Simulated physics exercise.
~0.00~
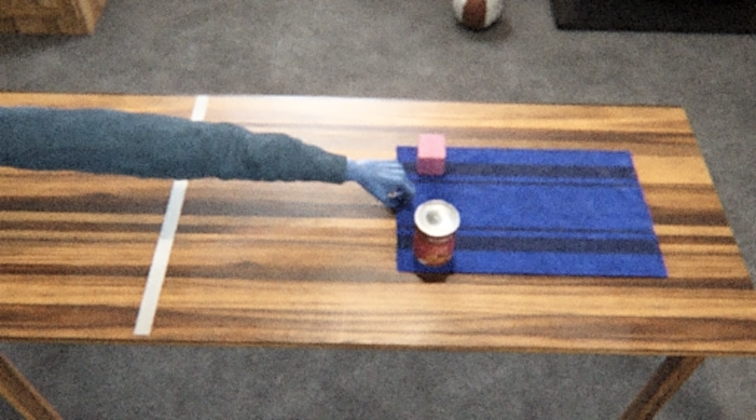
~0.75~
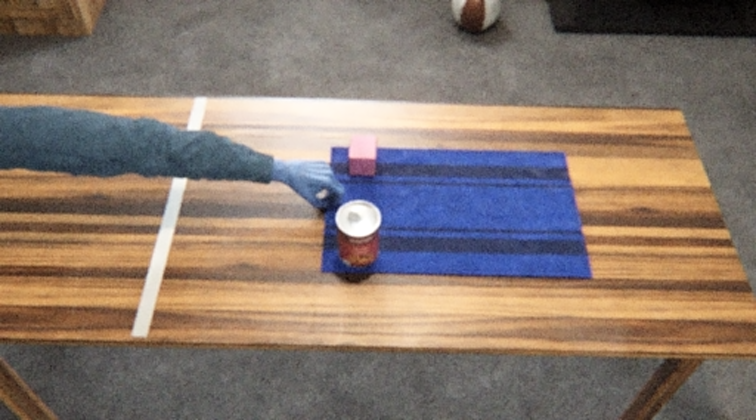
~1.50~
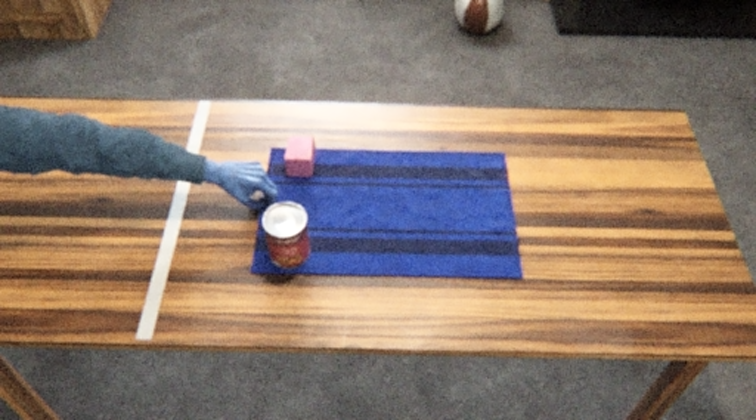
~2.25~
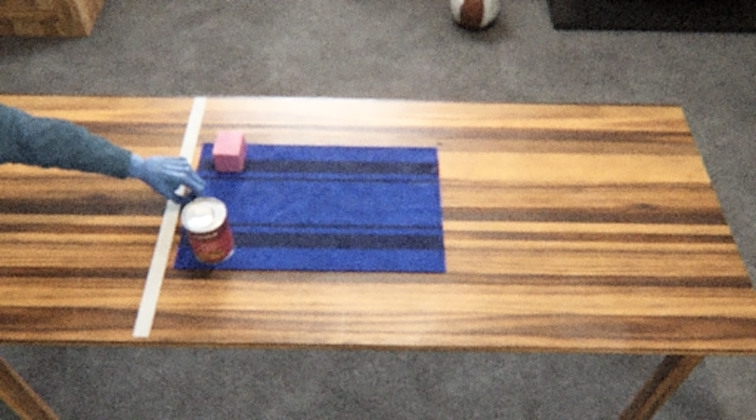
At first, a blue-gloved hand at the end of a dark-sleeved arm grips the left edge of a blue tea towel lying on a striped wooden table. A red tin stands near the towel's front left corner, and a pink block sits behind it, towards the back. The arm draws the cloth steadily left, and both objects travel along with it. The towel keeps sliding towards a pale strip of tape, while the tin stays upright. By the end, the cloth's left edge reaches the tape, with the tin and block still resting on it.
